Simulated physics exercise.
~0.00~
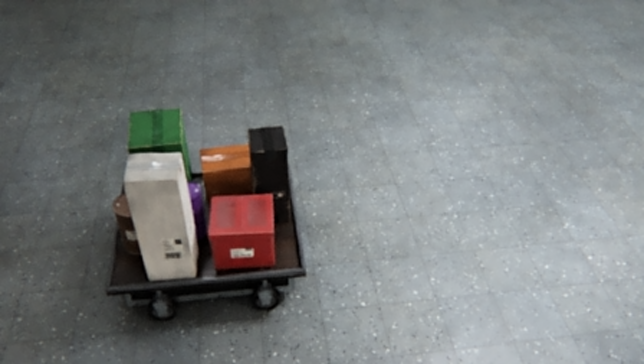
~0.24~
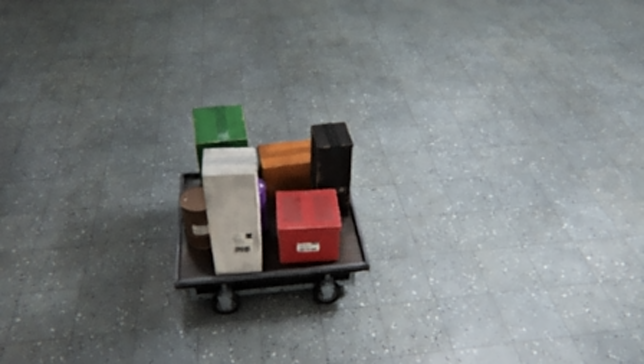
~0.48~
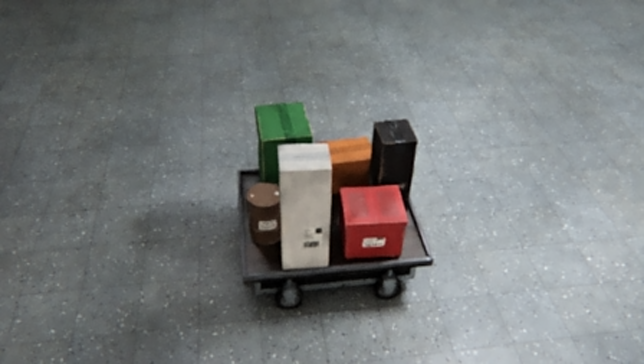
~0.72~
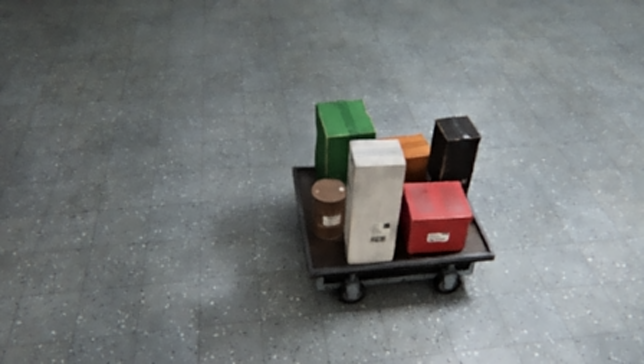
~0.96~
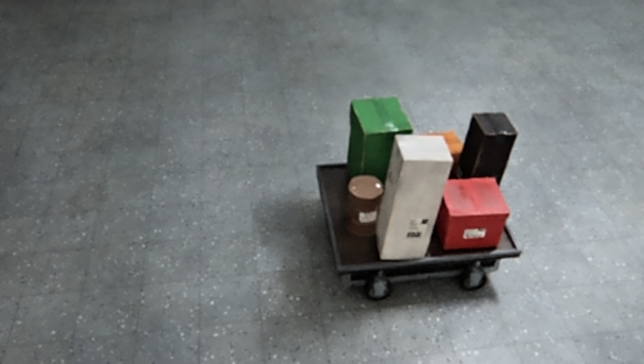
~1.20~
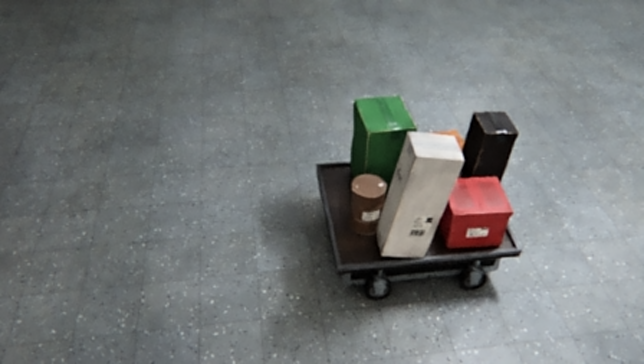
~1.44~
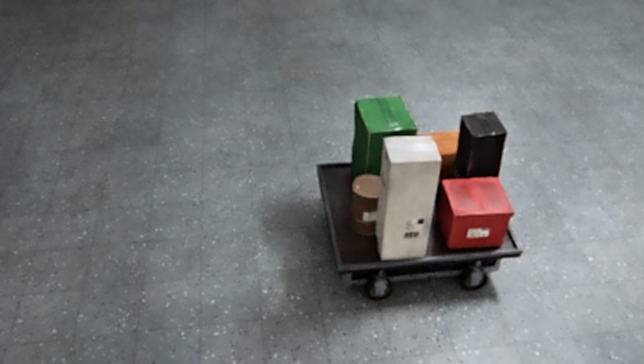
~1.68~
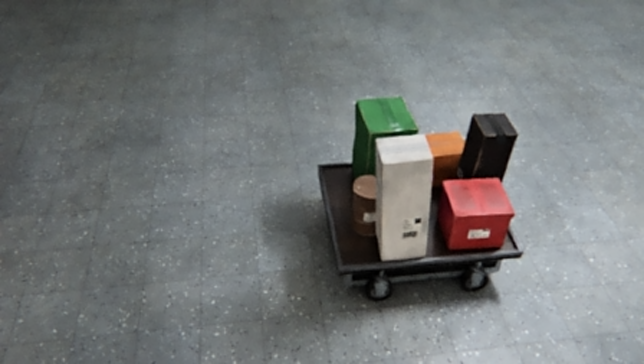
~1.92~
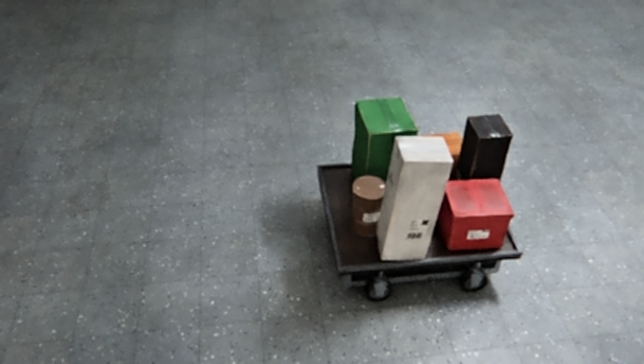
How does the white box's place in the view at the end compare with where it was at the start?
It starts on the left side of the view and ends right of centre, carried there by the cart. It is still standing on the deck between the brown canister and the red tote.
